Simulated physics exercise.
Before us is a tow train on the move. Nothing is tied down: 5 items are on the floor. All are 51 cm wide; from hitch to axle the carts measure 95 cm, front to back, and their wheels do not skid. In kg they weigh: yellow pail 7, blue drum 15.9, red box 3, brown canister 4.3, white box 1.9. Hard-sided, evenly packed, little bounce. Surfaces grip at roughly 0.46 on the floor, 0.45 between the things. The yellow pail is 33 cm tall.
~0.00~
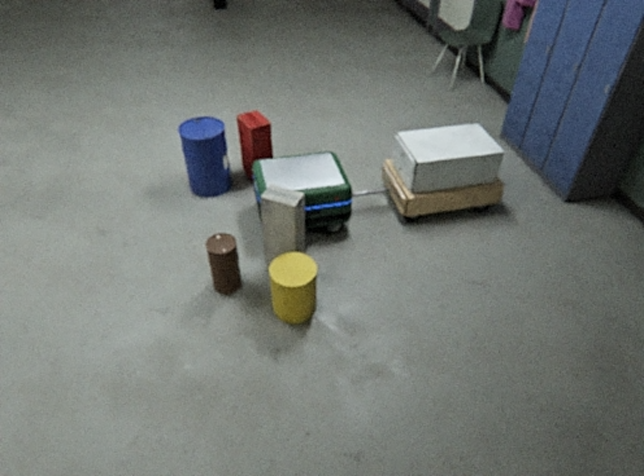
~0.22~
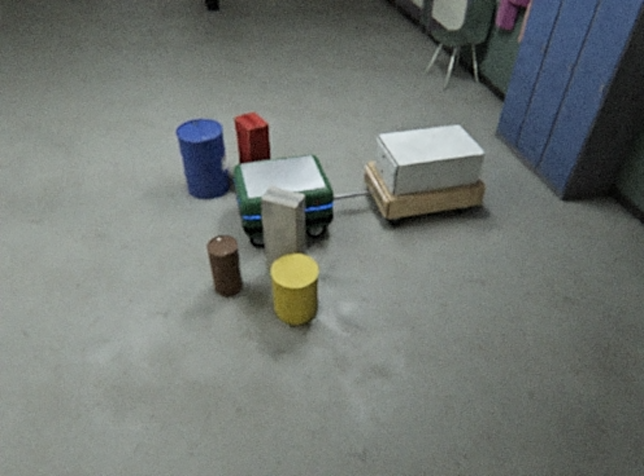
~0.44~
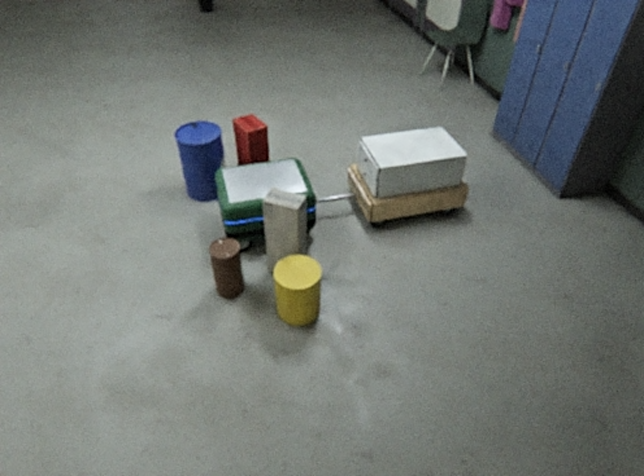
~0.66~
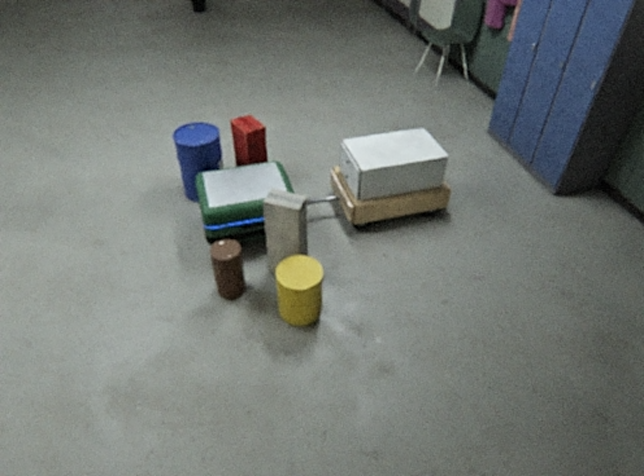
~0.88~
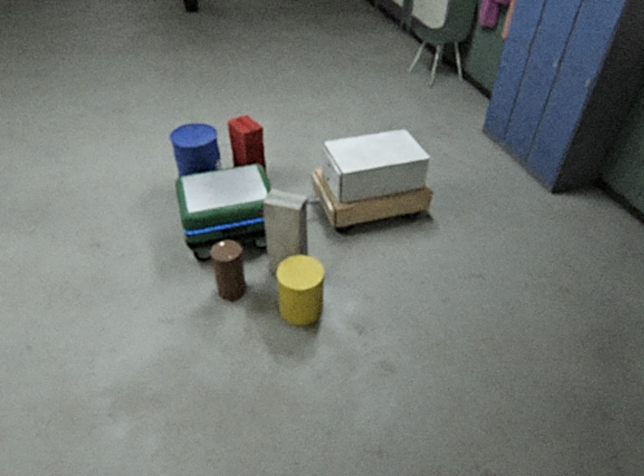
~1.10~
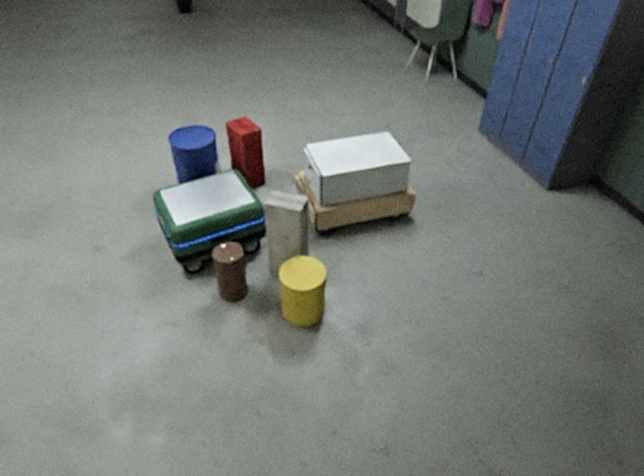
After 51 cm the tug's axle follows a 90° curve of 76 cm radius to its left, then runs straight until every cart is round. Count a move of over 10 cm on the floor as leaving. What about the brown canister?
The brown canister gets shifted.
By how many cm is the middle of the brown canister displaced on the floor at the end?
About 58 cm.
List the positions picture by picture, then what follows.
In the first frame, 0 cm covered; brown canister (225, 264); yellow pail (294, 288).
In the second frame, 13 cm covered; red box (254, 150); white box (285, 234).
In the third frame, 26 cm covered; yellow pail (298, 291); blue drum (203, 162).
In the fourth frame, 38 cm covered; red box (251, 152); white box (287, 236).
In the fifth frame, 51 cm covered; yellow pail (301, 291); blue drum (199, 164).
In the sixth frame, 64 cm covered; brown canister (231, 273); red box (246, 154).
After 2.60 s, 151 cm covered; brown canister moved 5 cm near (230, 278); white box moved 3 cm.
After 3.80 s, 220 cm covered; brown canister moved 40 cm near (254, 320); white box moved 14 cm.
In the end (6.4 s), not toppled but over 10 cm from the start, brown canister and white box; the other 3 under 10 cm from the start. At the end, from the last picture's camera, brown canister near (272, 341).
